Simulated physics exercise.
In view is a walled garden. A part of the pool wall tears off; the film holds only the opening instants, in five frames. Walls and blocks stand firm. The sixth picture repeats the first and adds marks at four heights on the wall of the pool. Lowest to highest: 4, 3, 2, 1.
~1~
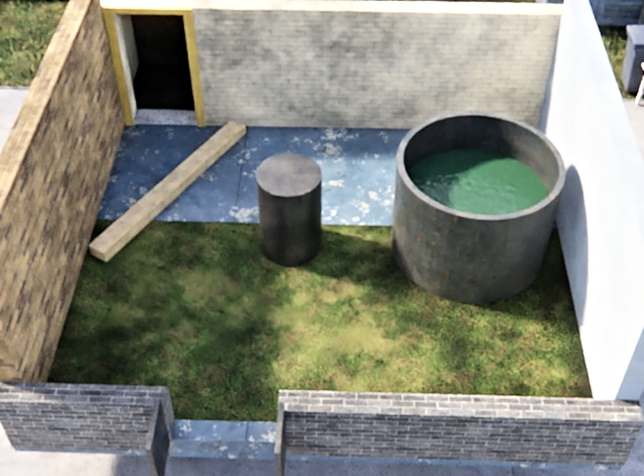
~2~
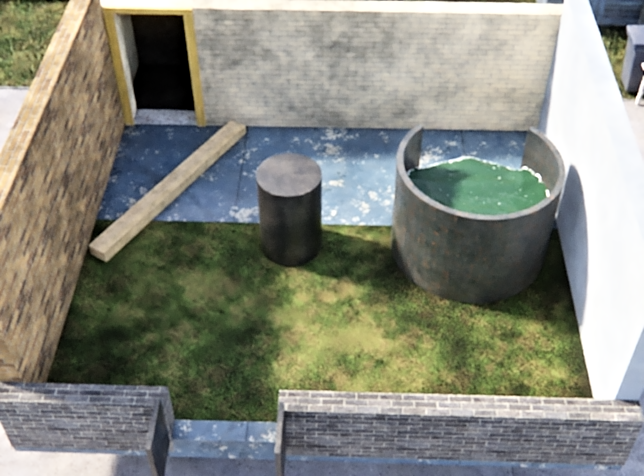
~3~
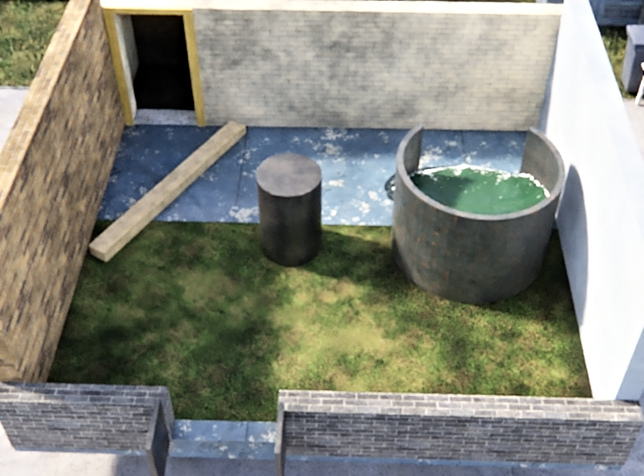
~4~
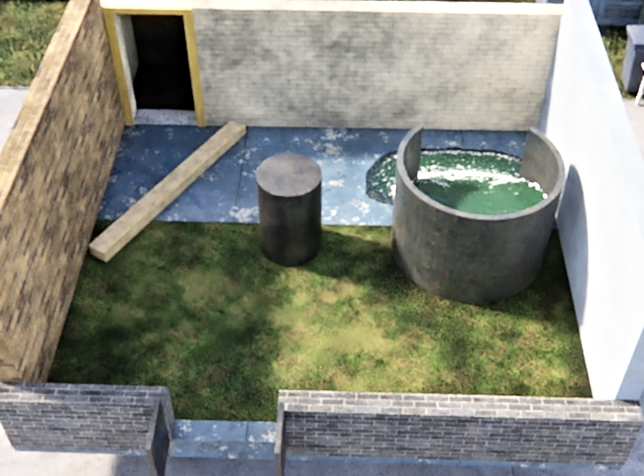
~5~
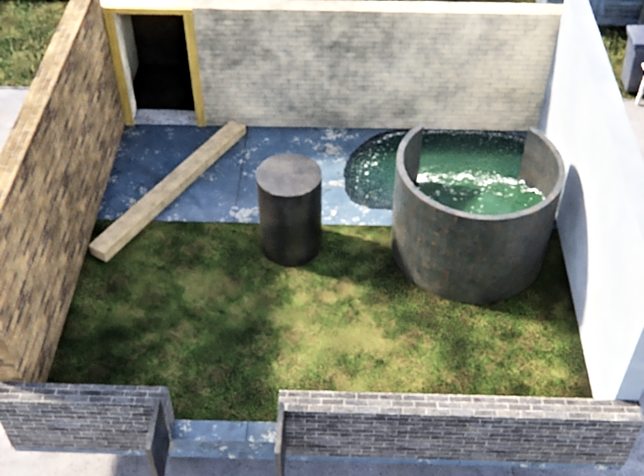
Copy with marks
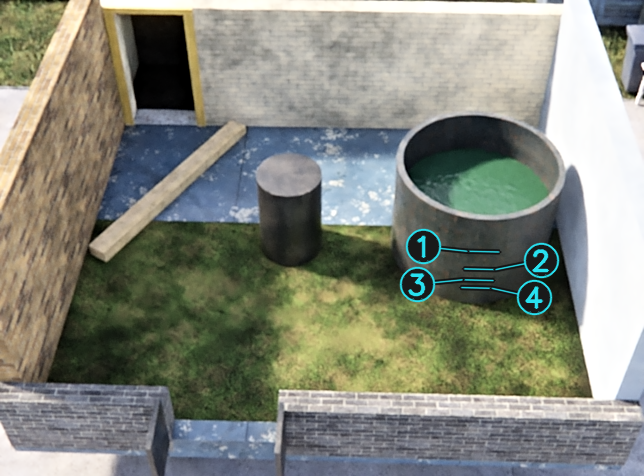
We see a walled garden with a round pool of green water, a grey cylinder and a wooden beam; a gap opens in the pool's far side, and water pours out, spreading across the blue paving behind it.
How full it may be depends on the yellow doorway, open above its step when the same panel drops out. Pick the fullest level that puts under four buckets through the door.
Choose 1.
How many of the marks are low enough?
All of them.
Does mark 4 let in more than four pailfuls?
No.
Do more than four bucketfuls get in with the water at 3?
No, that is safe.
On the marked copy, 1 at (483, 251); 2 at (479, 269); 3 at (477, 280); 4 at (476, 287); from the bottom up 4, 3, 2, 1.
With 1, a bucket or two gets in.
With 2, nothing gets over.
With 3, nothing gets over.
With 4, nothing gets over.
